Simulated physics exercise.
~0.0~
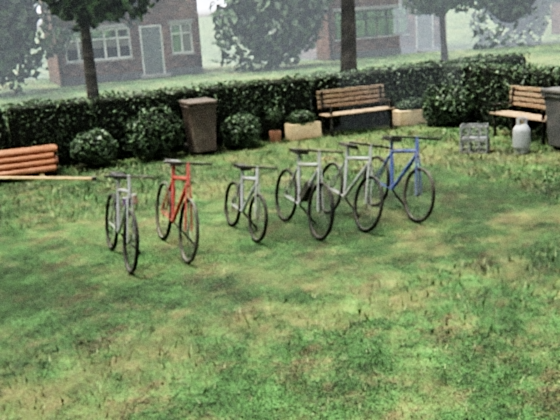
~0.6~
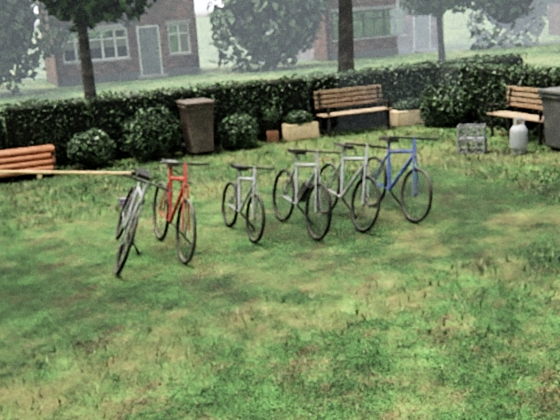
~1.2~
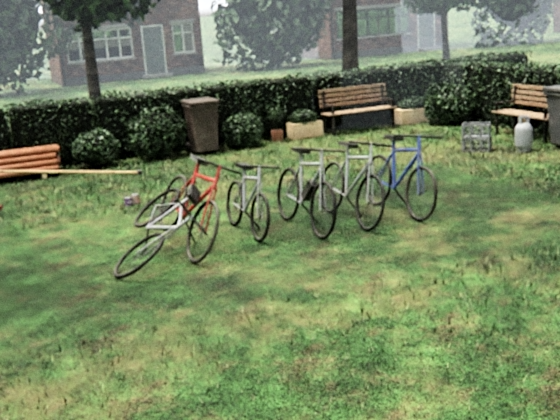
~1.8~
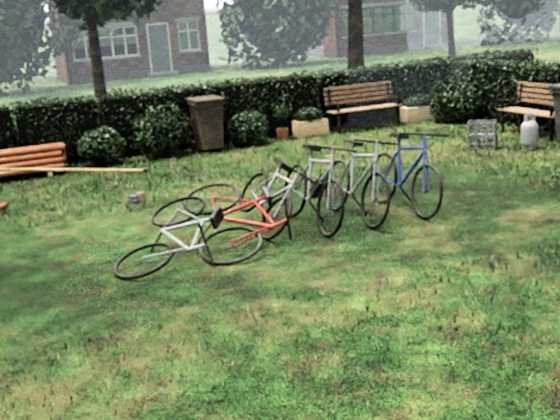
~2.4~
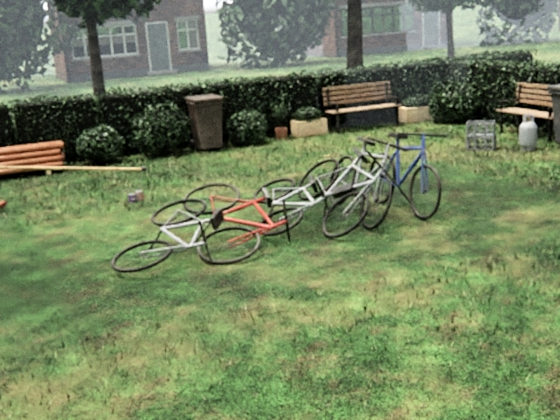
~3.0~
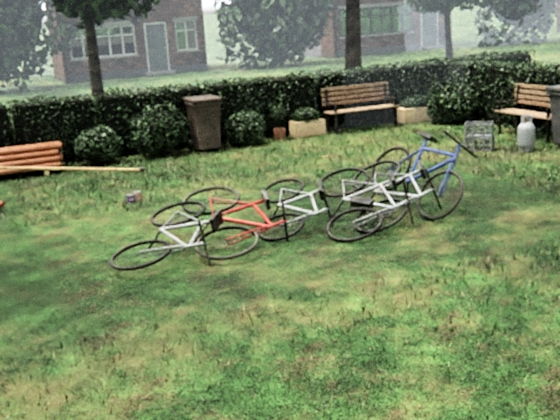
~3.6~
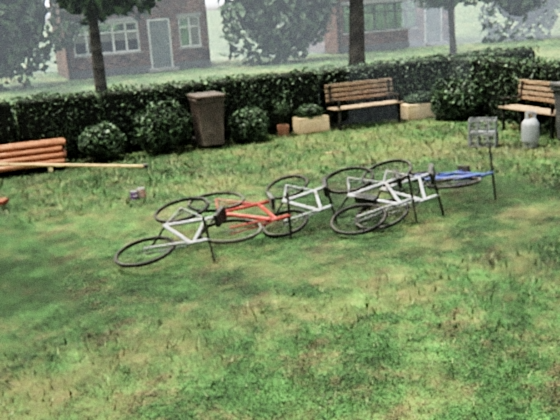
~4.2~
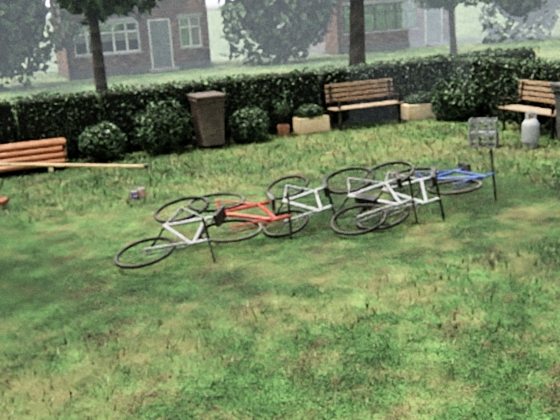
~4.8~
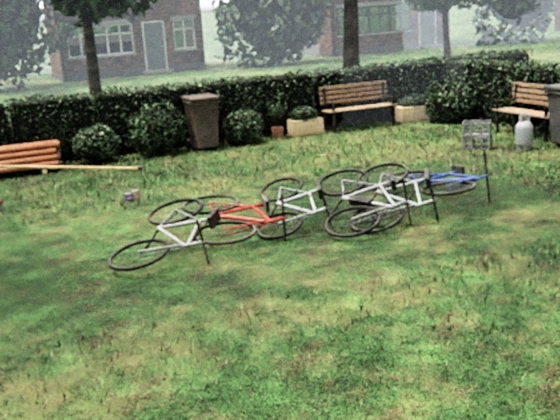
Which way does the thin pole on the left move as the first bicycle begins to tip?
The pole moves to the right, towards the row of bicycles.
At the start, six bicycles stand in a row on a lawn before a hedge and benches, with a red one second from the left and a blue one at the right end. A thin pole at the left moves right to the nearest pale bicycle, which begins to tip. It leans over into the red bicycle, and both go down to the right. The toppling passes along the pale bicycles in the middle, one after another. Last, the blue bicycle tips over too, and all six end in a tangled line on the grass, none left standing.
